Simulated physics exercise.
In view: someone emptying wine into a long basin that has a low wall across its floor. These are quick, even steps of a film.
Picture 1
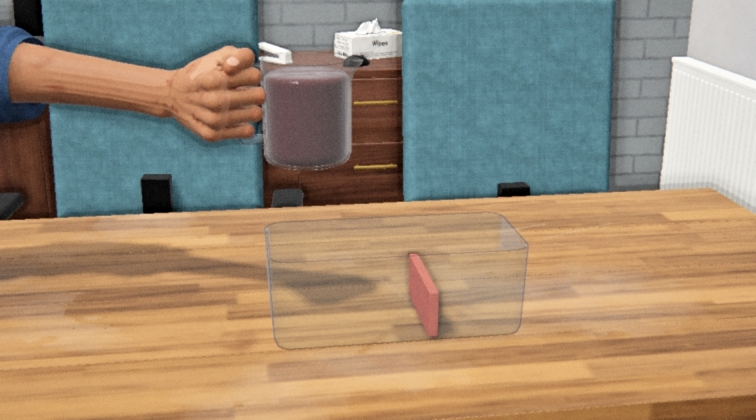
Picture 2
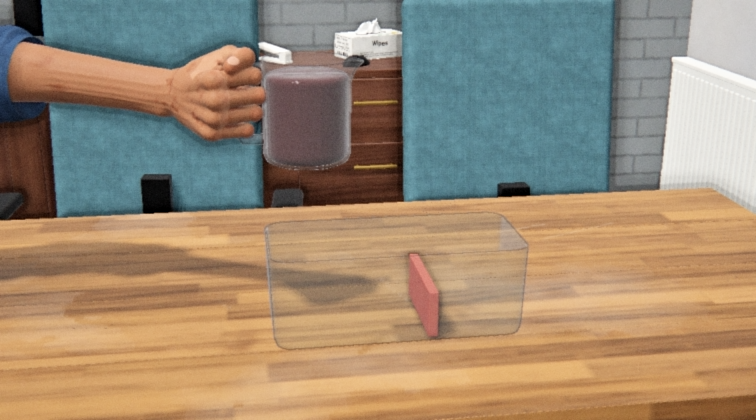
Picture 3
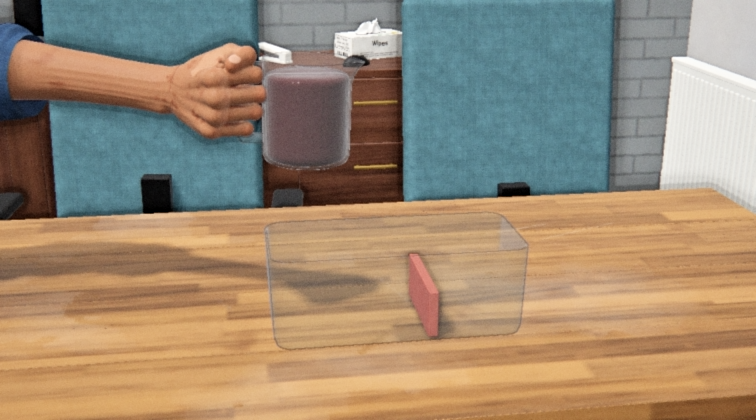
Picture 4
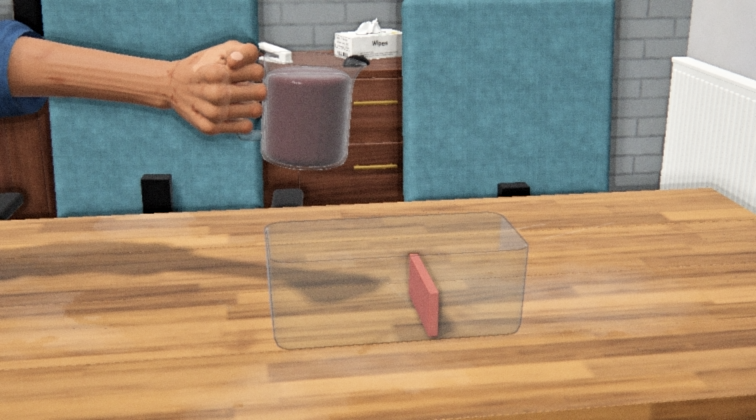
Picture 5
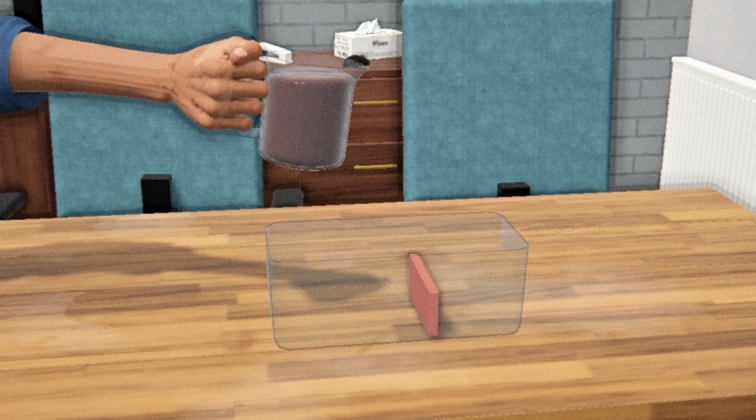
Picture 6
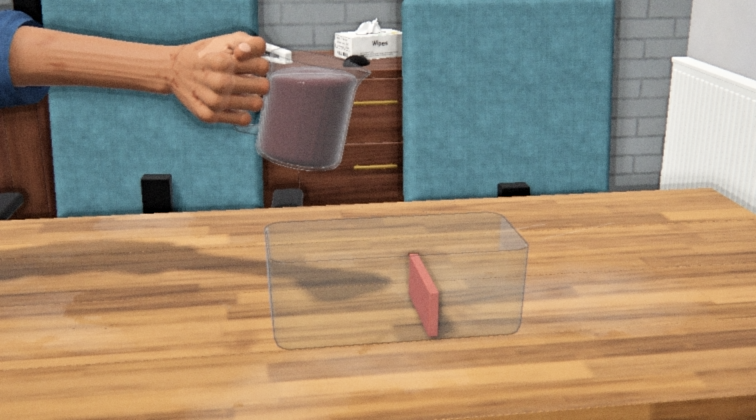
A hand reaching in from the left grips a clear jug of dark purplish-red liquid above a wooden table, seen from the front and slightly above in a room with teal chairs. Below stands a long transparent basin with a low red wall across its floor, right of centre. The jug stays upright at first, then tilts slightly rightward, while the camera remains still.
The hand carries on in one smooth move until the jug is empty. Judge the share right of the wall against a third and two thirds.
In the end from a third to two thirds is right of the wall.
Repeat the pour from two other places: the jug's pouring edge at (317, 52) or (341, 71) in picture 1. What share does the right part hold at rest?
In turn 5 and 5 in a hundred.
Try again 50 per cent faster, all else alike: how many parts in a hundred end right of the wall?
About 35 per cent.
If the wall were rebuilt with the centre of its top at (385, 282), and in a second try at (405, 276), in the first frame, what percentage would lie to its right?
About 95 and 80 per cent.
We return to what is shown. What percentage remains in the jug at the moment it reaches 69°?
Some 80 per cent.
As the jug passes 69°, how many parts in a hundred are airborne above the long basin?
It comes to 15 per cent or so.
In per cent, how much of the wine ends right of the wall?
About 50 per cent.
A moment on, the tilt is 69° and 80 per cent is still to pour, 1 is left of the wall and 2 right of it.
Next, the tilt is 102° and 27 per cent is still to pour, 13 is left of the wall and 37 right of it.
Then the tilt is 106° and 3 per cent is still to pour, 45 is left of the wall and 48 right of it.
Later the tilt is 106° and 0 per cent is still to pour, 50 is left of the wall and 49 right of it.
In the end 50 per cent lies left of the wall, 49 right of it and 1 outside.
